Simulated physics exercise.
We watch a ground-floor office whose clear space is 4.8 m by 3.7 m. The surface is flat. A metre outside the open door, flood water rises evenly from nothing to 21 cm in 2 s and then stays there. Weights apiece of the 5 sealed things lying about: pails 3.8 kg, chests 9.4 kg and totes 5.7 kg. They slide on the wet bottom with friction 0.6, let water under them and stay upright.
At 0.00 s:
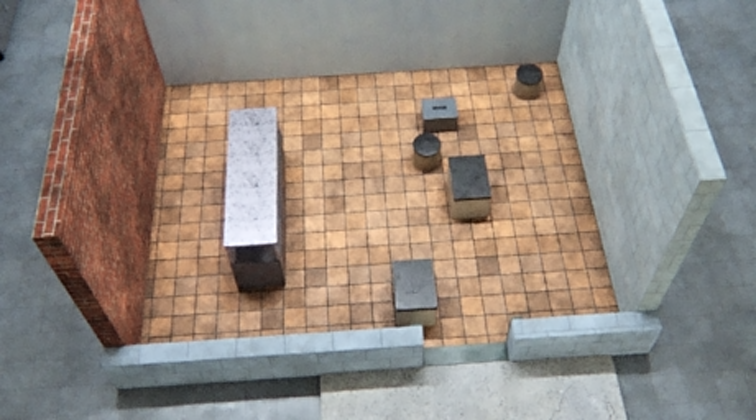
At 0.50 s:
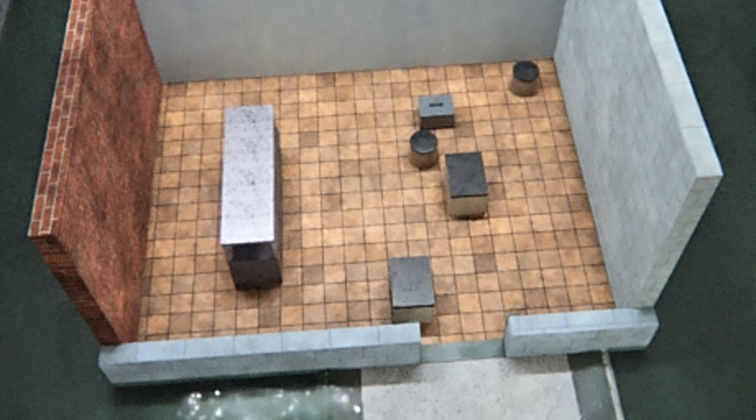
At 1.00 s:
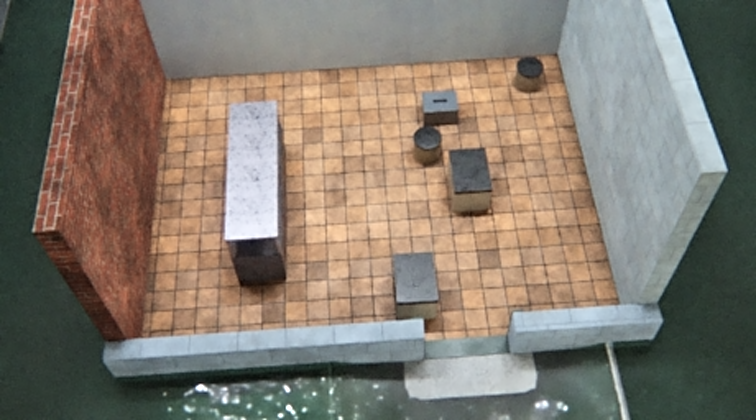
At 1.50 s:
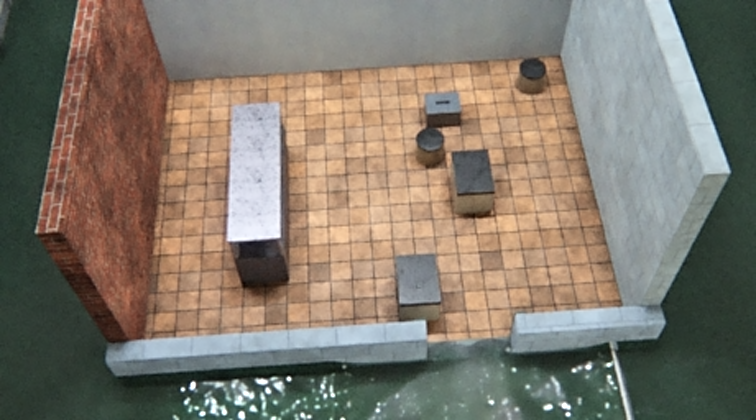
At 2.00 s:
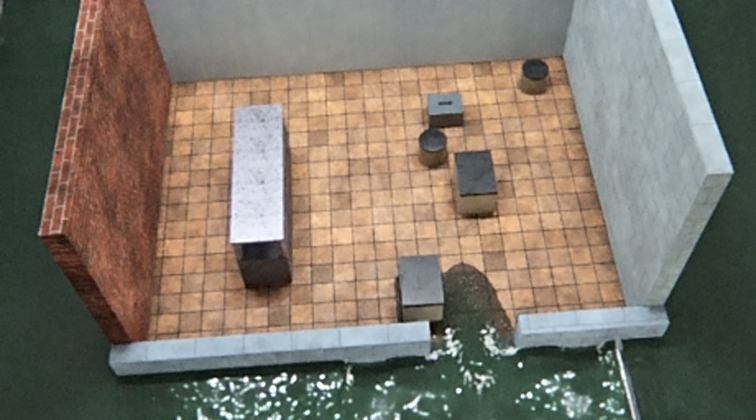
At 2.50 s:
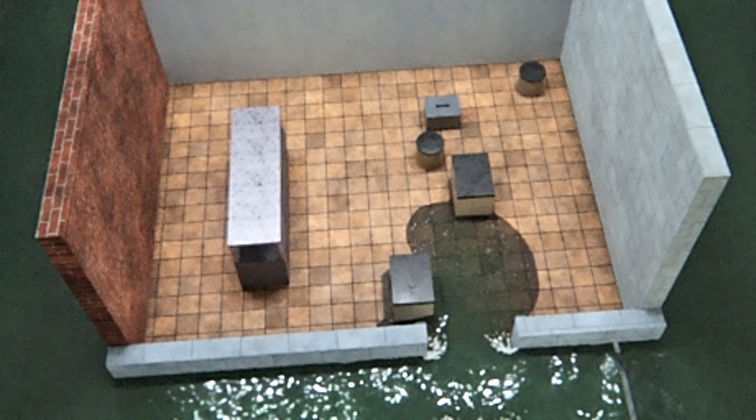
Dark green water rises around a roofless room with an orange-tiled floor, seen from high above its open doorway. A long block with a pale speckled top stands at left, dark-topped boxes and round containers at right, between a red brick wall and pale grey ones. The water covers the path outside, then spreads through the doorway, and the nearest box shifts slightly left while the view wavers faintly.
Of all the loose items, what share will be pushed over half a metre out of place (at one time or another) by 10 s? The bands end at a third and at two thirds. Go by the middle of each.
Share: At least two thirds.
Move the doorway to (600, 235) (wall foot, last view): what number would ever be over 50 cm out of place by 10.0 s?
Then 3.
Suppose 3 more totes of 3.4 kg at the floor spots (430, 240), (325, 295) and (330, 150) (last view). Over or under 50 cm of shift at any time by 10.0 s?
In turn: More, under, over.
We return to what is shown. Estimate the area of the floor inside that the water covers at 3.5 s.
About 7.5 m2.
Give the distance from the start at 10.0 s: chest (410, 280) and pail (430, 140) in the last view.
In turn: 100 cm, 300 cm.
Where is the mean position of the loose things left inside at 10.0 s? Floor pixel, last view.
Around (349, 134).
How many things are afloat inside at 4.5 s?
At that moment 0.
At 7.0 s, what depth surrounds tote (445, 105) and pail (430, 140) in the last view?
About 9 and 9 cm.
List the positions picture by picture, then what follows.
A chest at (414, 284), on the bottom; a pail at (530, 74) rests on the ground; water covers 0.0 m2; 0 of 5 have shifted, in the first frame.
A chest at (411, 281), on the bottom; a pail at (526, 70), on the bottom; water covers 0.0 m2; 0 of 5 have shifted, in the second frame.
A chest at (415, 277) rests on the ground; a pail at (530, 66), on the bottom; 0.0 m2 under water; 0 of 5 have shifted, in the third frame.
A chest at (418, 278) rests on the ground; a pail at (533, 68) rests on the ground; water covers 0.0 m2; 0 of 5 have shifted, in the fourth frame.
A chest at (421, 279), on the bottom; a pail at (536, 68) rests on the ground; 0.5 m2 under water; 0 of 5 have shifted, in the fifth frame.
A chest at (411, 278), on the bottom, 8 cm from its start; a pail at (533, 71), on the bottom; 1.8 m2 under water; 1 of 5 have shifted, in the sixth frame.
After 3.5 s 1 of 5 are over 50 cm from their spots; 0 afloat.
After 4.5 s 3 of 5 are over 50 cm from their spots; 0 afloat.
After 7.0 s 5 of 5 are over 50 cm from their spots; 4 afloat.
After 10.0 s 5 of 5 are over 50 cm from their spots, and 5 have been at some point; 4 afloat.
